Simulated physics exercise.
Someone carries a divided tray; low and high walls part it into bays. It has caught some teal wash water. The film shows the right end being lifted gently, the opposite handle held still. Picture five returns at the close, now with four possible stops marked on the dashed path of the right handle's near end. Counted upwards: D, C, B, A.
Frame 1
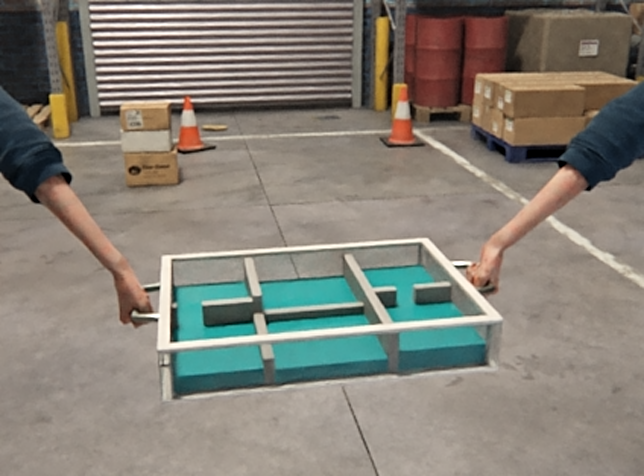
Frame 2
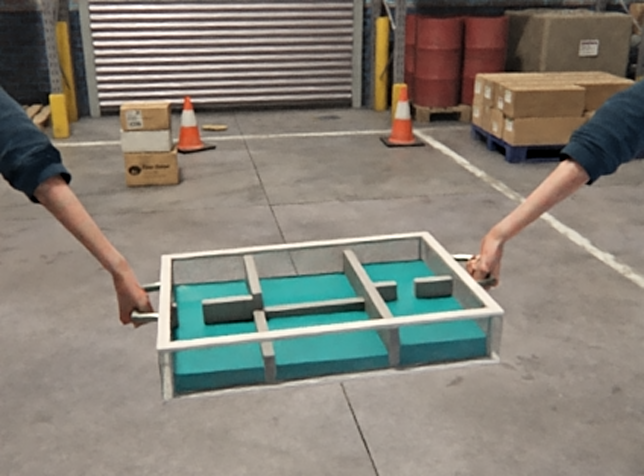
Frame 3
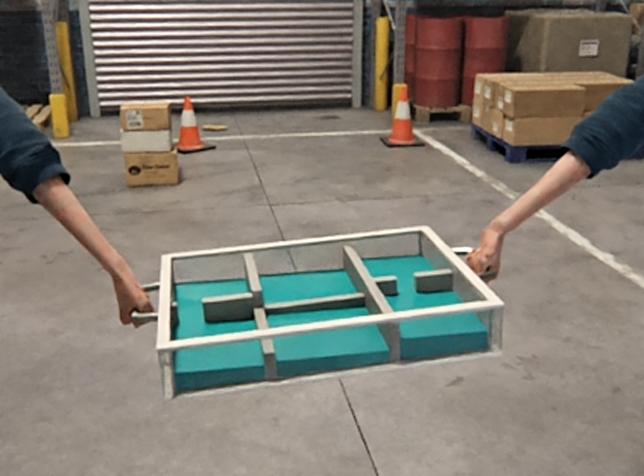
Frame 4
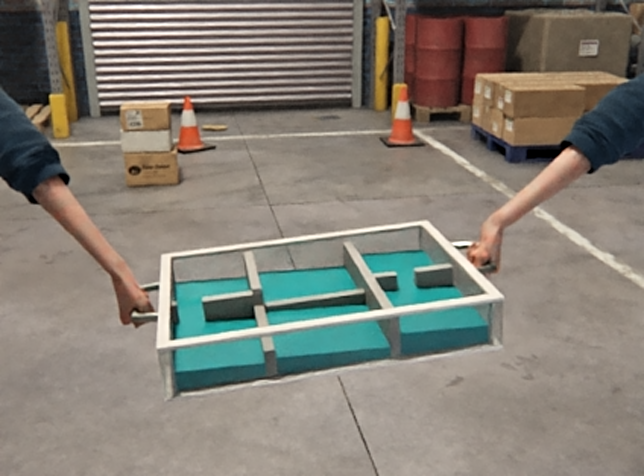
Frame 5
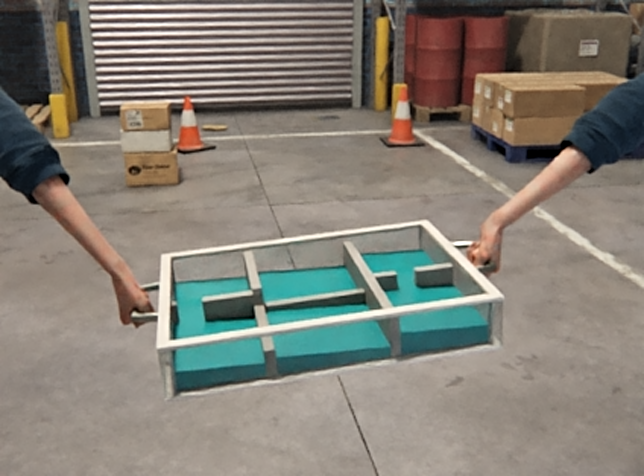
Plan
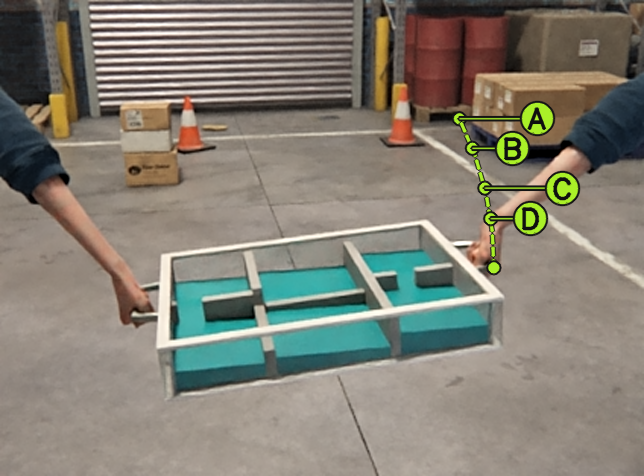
In a warehouse, two hands held a divided tray of teal liquid by its end handles, and the one on the right raised its side slightly, leaving the tray slanting gently down to the left.
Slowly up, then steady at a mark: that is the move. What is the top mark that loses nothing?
The answer is mark B.
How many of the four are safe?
Three.
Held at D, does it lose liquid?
No.
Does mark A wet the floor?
Yes, that goes wrong.
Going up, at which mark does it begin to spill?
It is A.
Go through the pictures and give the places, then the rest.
The tray is level; deepest in the front right bay, at (424, 324), shallowest in the back middle; right handle at (480, 277).
Tipped about 1° down to the left; no wall is crossed; right handle at (481, 269).
Tipped about 3° down to the left; no wall is crossed; right handle at (481, 262).
Tipped about 4° down to the left; no wall is crossed; right handle at (481, 256).
Tipped about 4° down to the left; deepest in the back right bay, at (397, 268), shallowest in the back middle; right handle at (481, 256).
On the marked copy, A at (459, 118); B at (472, 148); C at (484, 188); D at (490, 218).
Choosing A, about 7 % goes over the rim.
Choosing B, nothing spills; the front left bay holds the most.
Choosing C, nothing spills; the front right bay holds the most.
Choosing D, nothing spills; the front right bay holds the most.
